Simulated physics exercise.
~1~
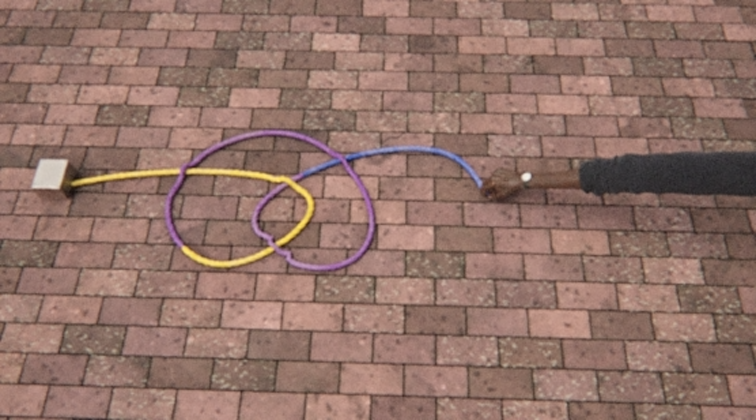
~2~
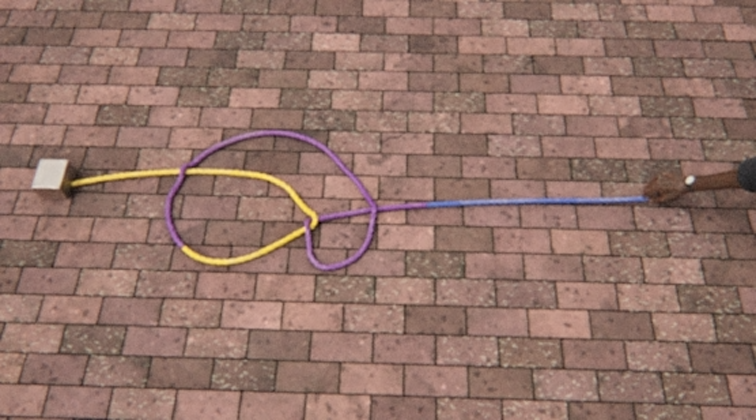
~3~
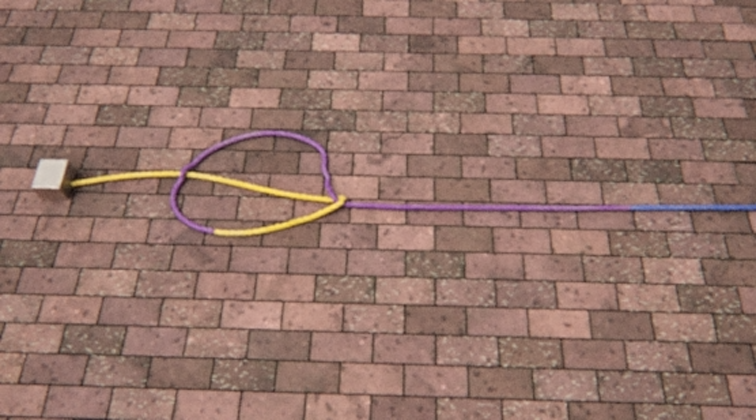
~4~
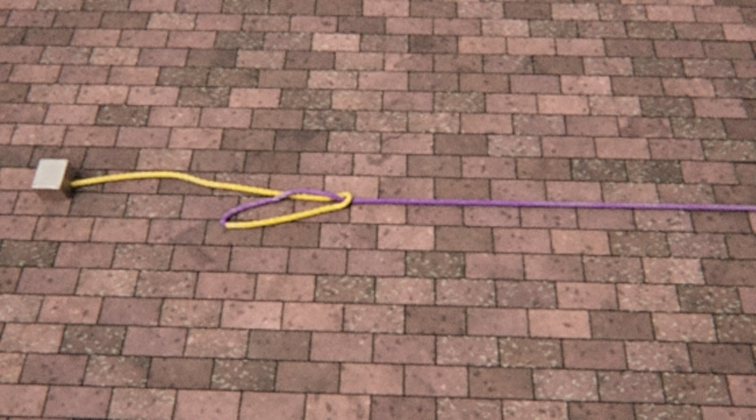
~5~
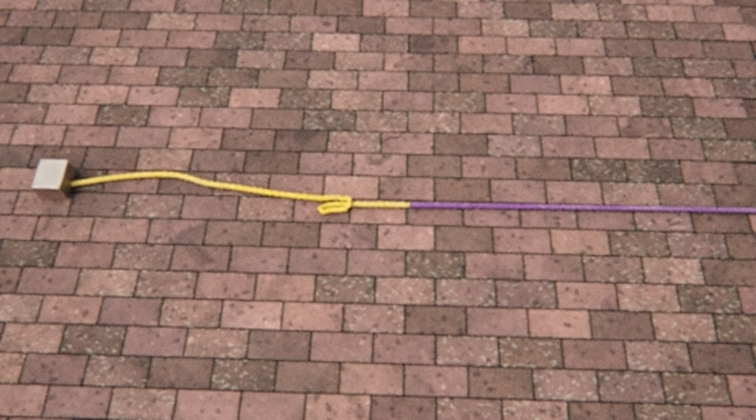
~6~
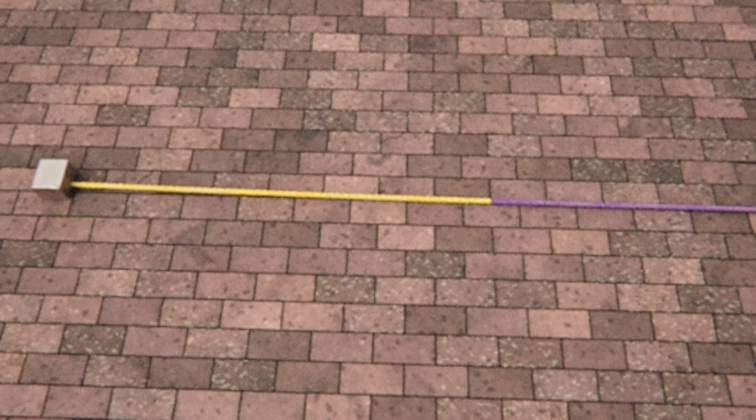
A hand pulled the blue end of a looped yellow, purple and blue rope to the right across a brick pavement while the other end stayed fixed to a small block, and the loops shrank and slipped out, leaving the rope straight with no knot.
